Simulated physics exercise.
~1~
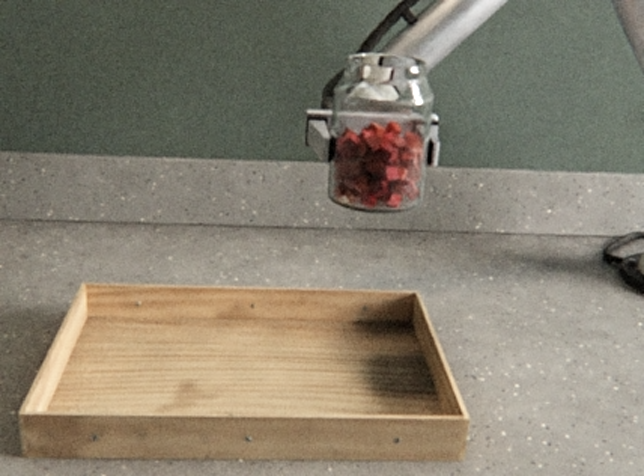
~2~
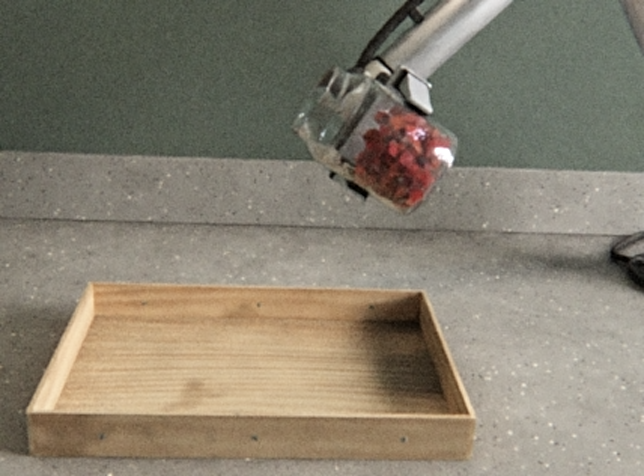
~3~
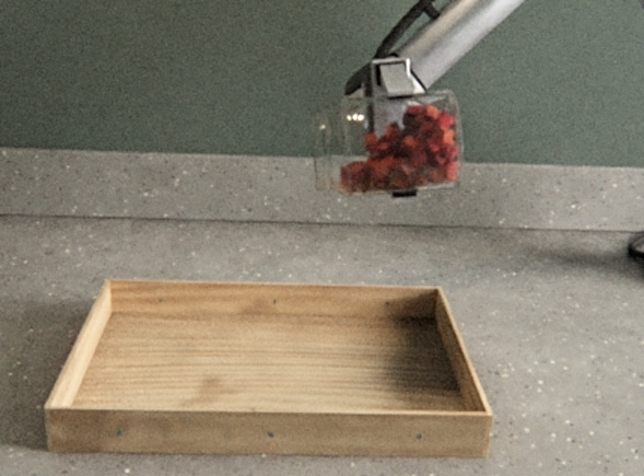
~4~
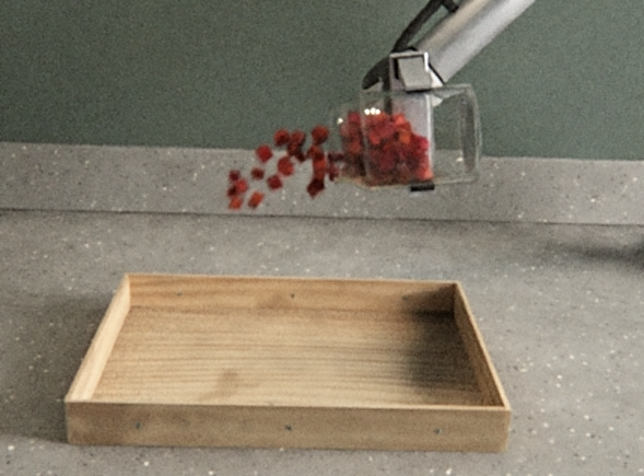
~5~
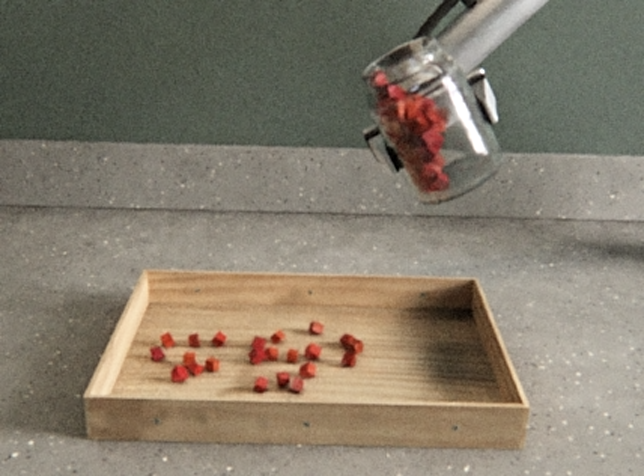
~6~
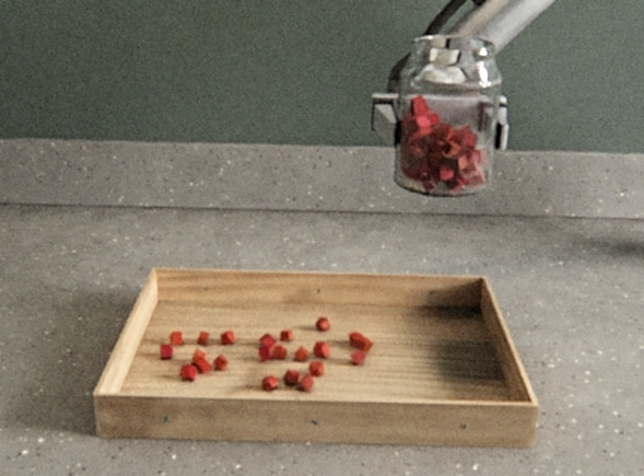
Above a shallow wooden tray on a speckled grey counter, a robot arm tipped a glass jar of small red cubes onto its side, spilling some leftward into the tray, then turned it upright with most of the cubes still inside.
